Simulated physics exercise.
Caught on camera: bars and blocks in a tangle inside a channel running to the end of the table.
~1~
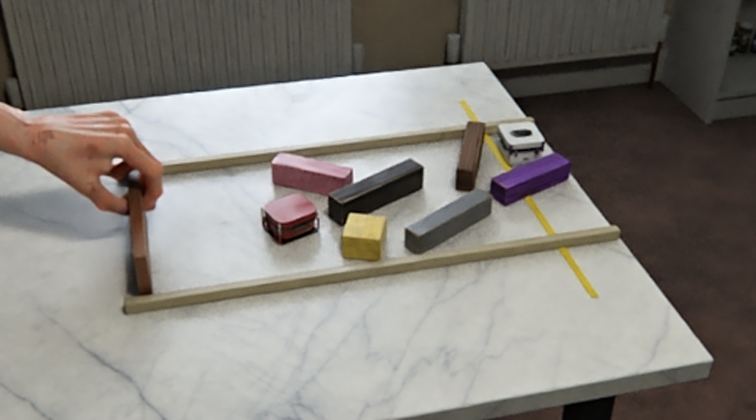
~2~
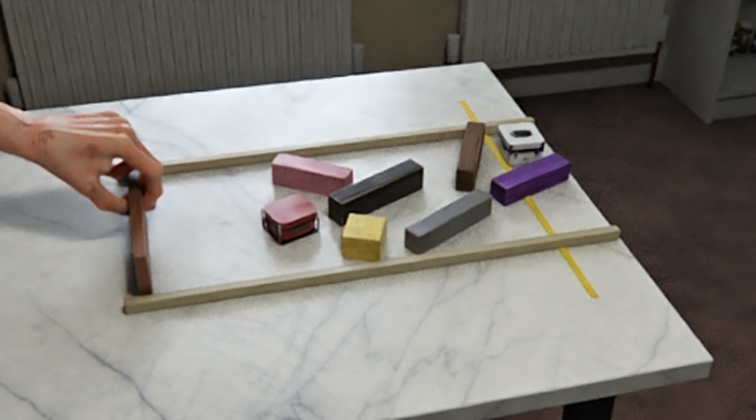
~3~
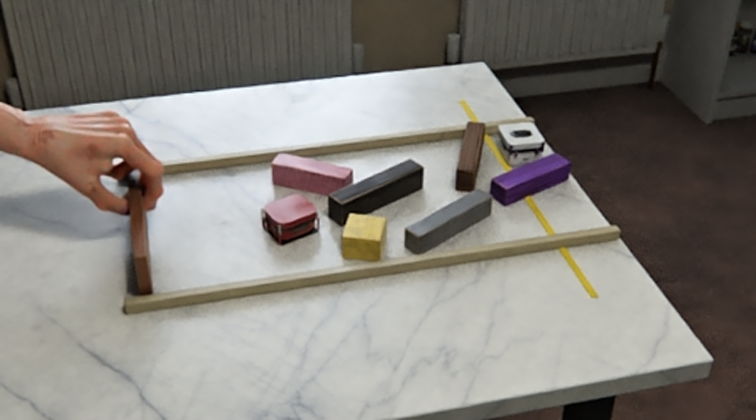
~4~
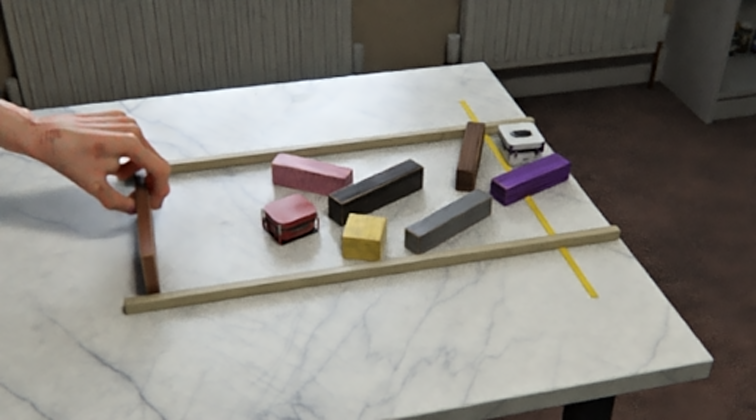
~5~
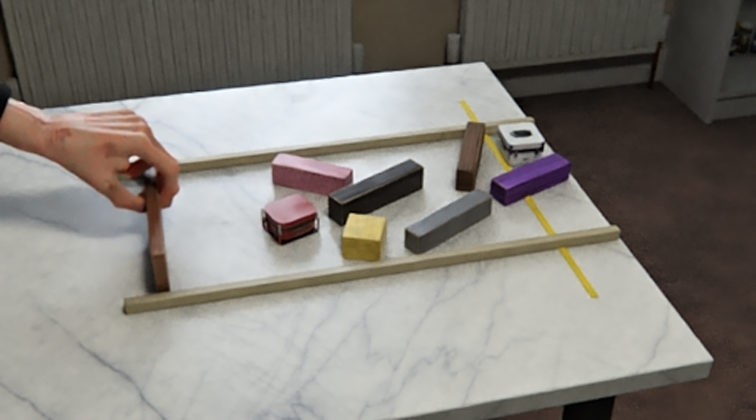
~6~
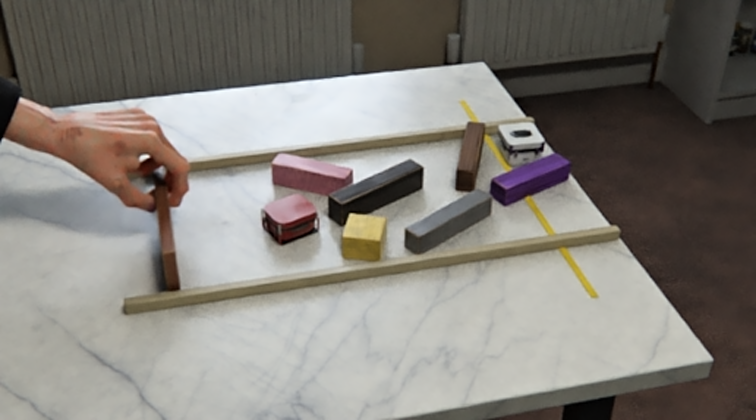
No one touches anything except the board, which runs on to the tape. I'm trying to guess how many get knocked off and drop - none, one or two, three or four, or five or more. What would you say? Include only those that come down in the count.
I would say three or four.
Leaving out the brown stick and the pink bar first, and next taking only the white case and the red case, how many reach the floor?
I'd say 2 the first time and 1 the second time.
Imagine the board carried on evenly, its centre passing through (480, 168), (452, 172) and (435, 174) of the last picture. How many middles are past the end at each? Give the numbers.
Place by place: 1, 0 and 0.
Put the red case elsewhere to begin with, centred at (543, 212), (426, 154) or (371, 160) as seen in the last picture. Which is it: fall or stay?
Result per try, in order: Toppled; not toppled; not toppled.
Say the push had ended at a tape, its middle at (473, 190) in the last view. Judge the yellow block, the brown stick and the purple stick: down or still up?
What happens: The yellow block does not come off, the brown stick does not come off, the purple stick goes down.
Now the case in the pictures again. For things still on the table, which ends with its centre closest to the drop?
Foremost: The brown stick.
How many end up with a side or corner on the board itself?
3 touch it.
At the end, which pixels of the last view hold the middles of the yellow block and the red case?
Final positions: Near (568, 207); near (546, 184).
Early on, none off yet; white case at rest near (520, 145); purple stick at rest near (531, 179); brown stick at rest near (471, 155).
Finally, the number that fall off is three or four; lost, grey bar, purple stick and white case.
